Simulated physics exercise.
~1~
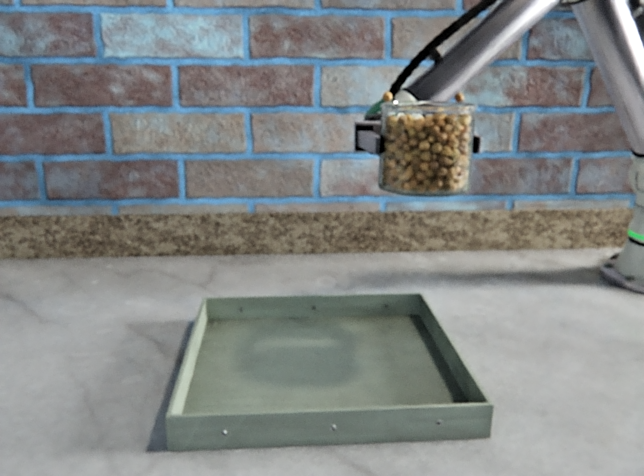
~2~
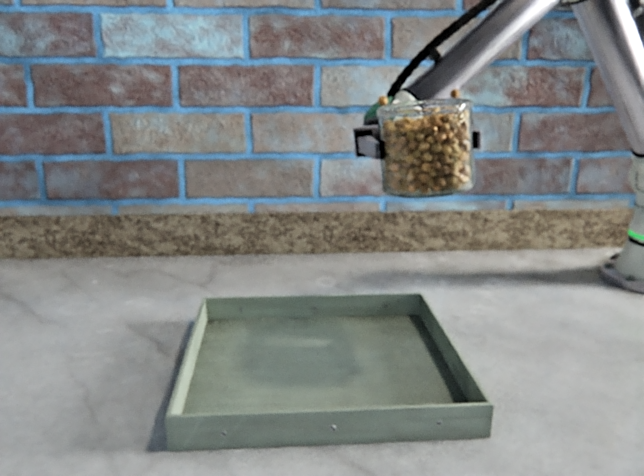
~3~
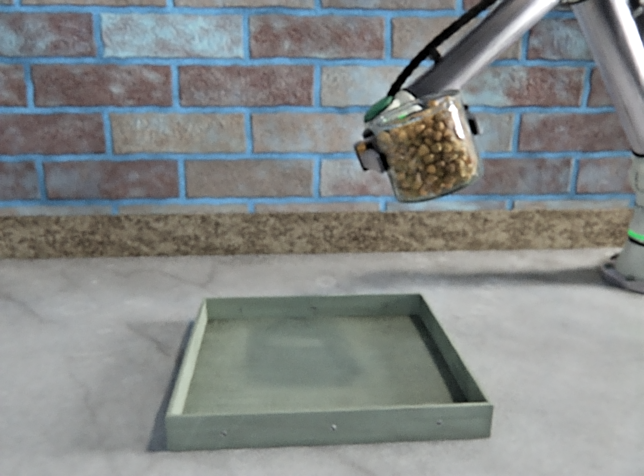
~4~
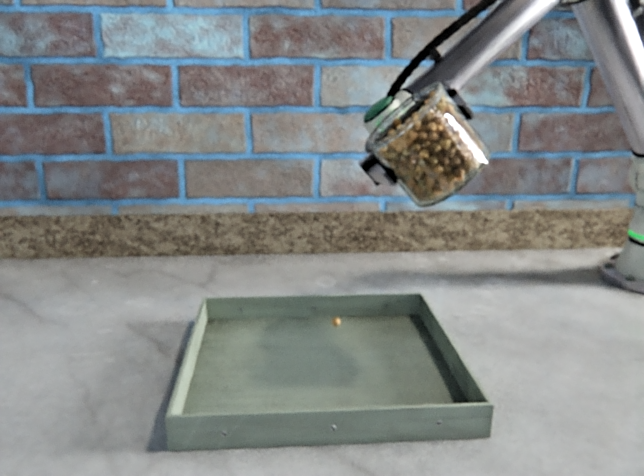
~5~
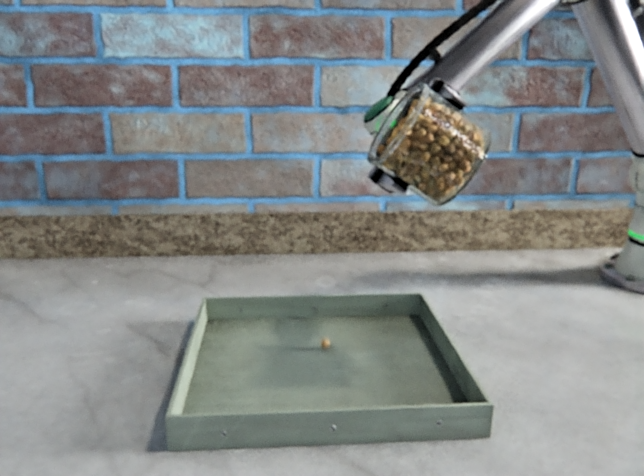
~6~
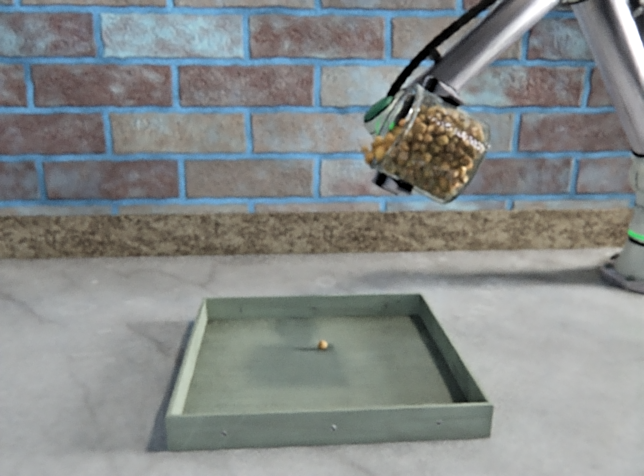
A robot arm tilts a glass of chickpeas, and one drops into the green tray.
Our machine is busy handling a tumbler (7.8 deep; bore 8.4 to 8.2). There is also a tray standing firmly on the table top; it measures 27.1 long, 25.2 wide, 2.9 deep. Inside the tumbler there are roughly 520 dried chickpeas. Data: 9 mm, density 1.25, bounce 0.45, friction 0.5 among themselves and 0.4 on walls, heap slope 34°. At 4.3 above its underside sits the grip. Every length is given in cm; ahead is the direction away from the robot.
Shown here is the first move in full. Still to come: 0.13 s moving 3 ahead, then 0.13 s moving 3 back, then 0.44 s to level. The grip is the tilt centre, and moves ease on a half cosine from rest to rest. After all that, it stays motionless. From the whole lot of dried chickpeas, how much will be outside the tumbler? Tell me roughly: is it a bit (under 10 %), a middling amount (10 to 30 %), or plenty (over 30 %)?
Roughly a middling amount, 10 to 30 %.
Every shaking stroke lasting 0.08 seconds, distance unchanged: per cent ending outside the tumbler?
Roughly 30 in a hundred.
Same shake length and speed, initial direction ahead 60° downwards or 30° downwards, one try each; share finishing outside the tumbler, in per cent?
It comes to around 5 per cent on the first try and around 10 per cent on the second.
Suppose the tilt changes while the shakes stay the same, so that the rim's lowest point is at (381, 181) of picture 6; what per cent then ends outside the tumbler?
45 %.
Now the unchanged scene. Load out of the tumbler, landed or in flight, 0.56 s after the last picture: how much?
So far, about 15 in a hundred parts are out.
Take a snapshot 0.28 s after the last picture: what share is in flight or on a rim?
Around 11 per cent of the load.
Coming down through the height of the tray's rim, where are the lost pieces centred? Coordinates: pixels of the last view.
Estimated centre near (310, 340) in pixels.
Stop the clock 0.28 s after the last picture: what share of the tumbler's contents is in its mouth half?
Something near 45 per cent is there.
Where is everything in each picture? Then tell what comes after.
In the first picture, the tumbler middle at (426, 148), level; upper third of the load around (428, 129), from x 385 to 465, top at y 95; 517 in the tumbler.
In the second picture, the tumbler middle at (426, 148), tilted 6° forward; upper third of the load around (430, 129), from x 385 to 465, top at y 95.
In the third picture, the tumbler middle at (427, 148), tilted 22° forward; upper third of the load around (431, 130), from x 360 to 475, top at y 100; 516 in the tumbler, 1 in flight or on a rim.
In the fourth picture, the tumbler middle at (428, 147), tilted 41° forward; upper third of the load around (433, 128), from x 335 to 480, top at y 95; 516 in the tumbler, 1 in the tray.
In the fifth picture, the tumbler middle at (429, 146), tilted 57° forward; upper third of the load around (433, 127), from x 325 to 480, top at y 100; 516 in the tumbler, 1 in the tray.
In the sixth picture, the tumbler middle at (429, 146), tilted 63° forward; upper third of the load around (436, 129), from x 320 to 480, top at y 110; 516 in the tumbler, 1 in the tray.
Then, 0.28 s on, tilted 63° forward, highest piece 26 above the table; 450 in the tumbler, 8 in the tray, 59 in flight or on a rim.
Then, 0.56 s on, tilted 14° forward, highest piece 27 above the table; 434 in the tumbler, 80 in the tray, 3 in flight or on a rim.
Then, 0.90 s on, level, highest piece 28 above the table; 434 in the tumbler, 83 in the tray.
Then, 1.95 s on, level, highest piece 28 above the table; 434 in the tumbler, 83 in the tray.
In the end, 434 in the tumbler, 83 in the tray. That is 16 % outside the tumbler.
